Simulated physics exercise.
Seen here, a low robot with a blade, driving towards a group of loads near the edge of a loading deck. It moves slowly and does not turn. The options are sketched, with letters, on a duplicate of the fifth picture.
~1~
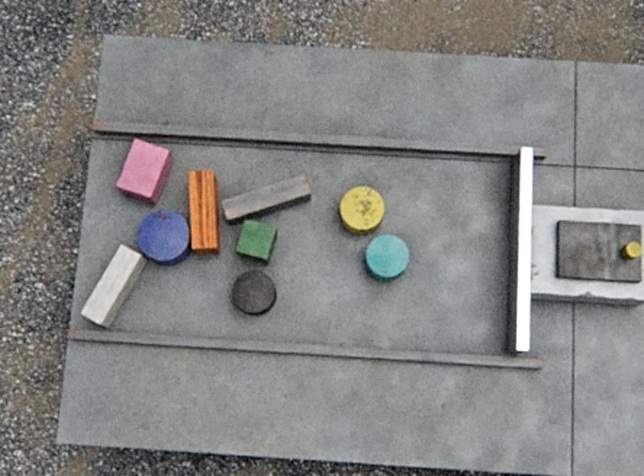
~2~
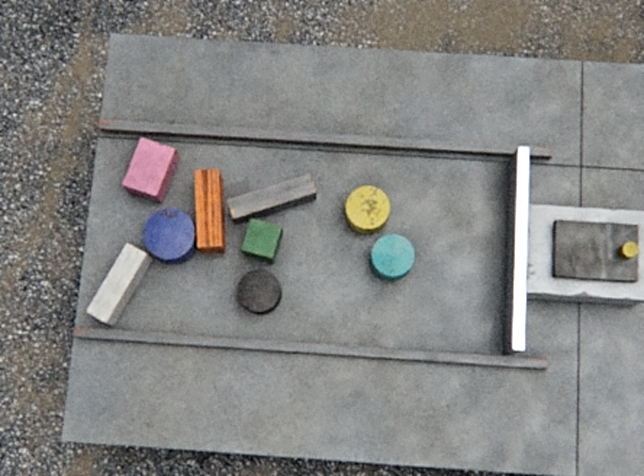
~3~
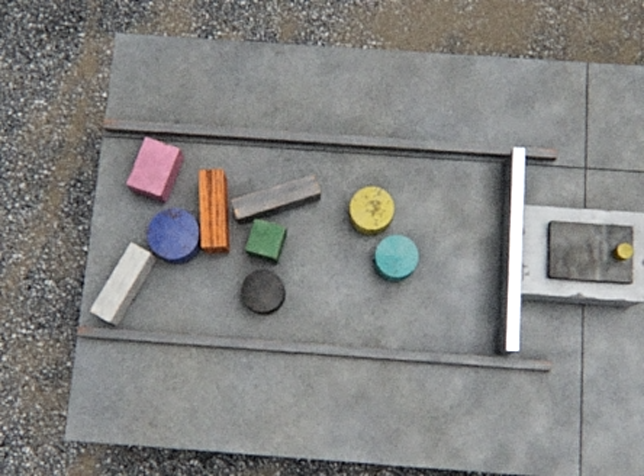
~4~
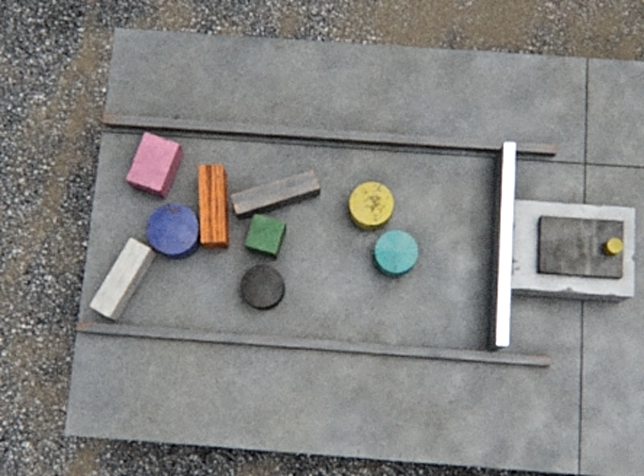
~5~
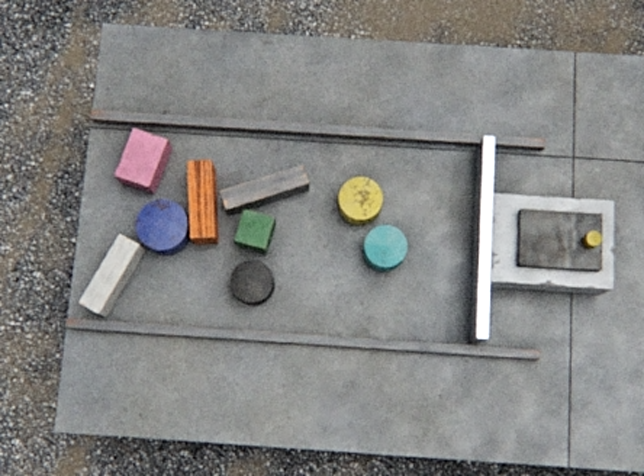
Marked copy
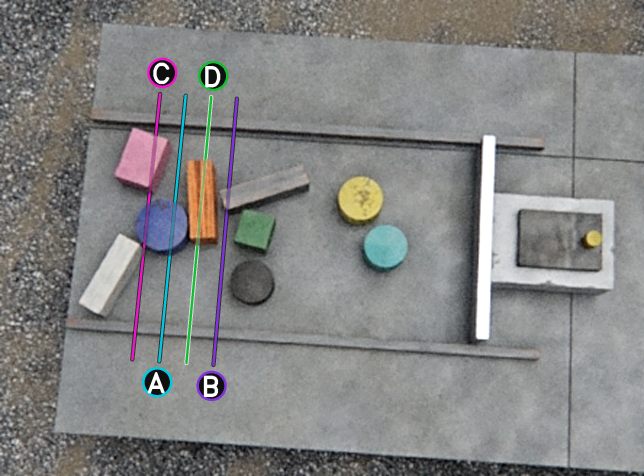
Low robot with a wide white blade creeping left between two rails on a grey deck, the scattered coloured blocks and discs unmoved.
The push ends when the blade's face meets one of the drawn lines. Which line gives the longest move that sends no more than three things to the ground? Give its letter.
The farthest such stop is C.
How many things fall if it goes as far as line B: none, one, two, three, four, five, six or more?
In all, none.
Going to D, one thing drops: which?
It is the blue canister.
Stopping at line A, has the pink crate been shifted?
Yes.
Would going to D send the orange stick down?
No.
On the copy, A at (173, 225); B at (226, 228); C at (147, 223); D at (199, 226).
On C. First, robot (430, 232); yellow canister (336, 200); turquoise canister (334, 245).
Then, robot (307, 224); blue canister (115, 214); white bar (109, 280).
Finally, robot (210, 217); orange stick over the edge; blue canister over the edge; three fallen.
By contrast, A is within the limit but short; B is within the limit but short; D is within the limit but short.
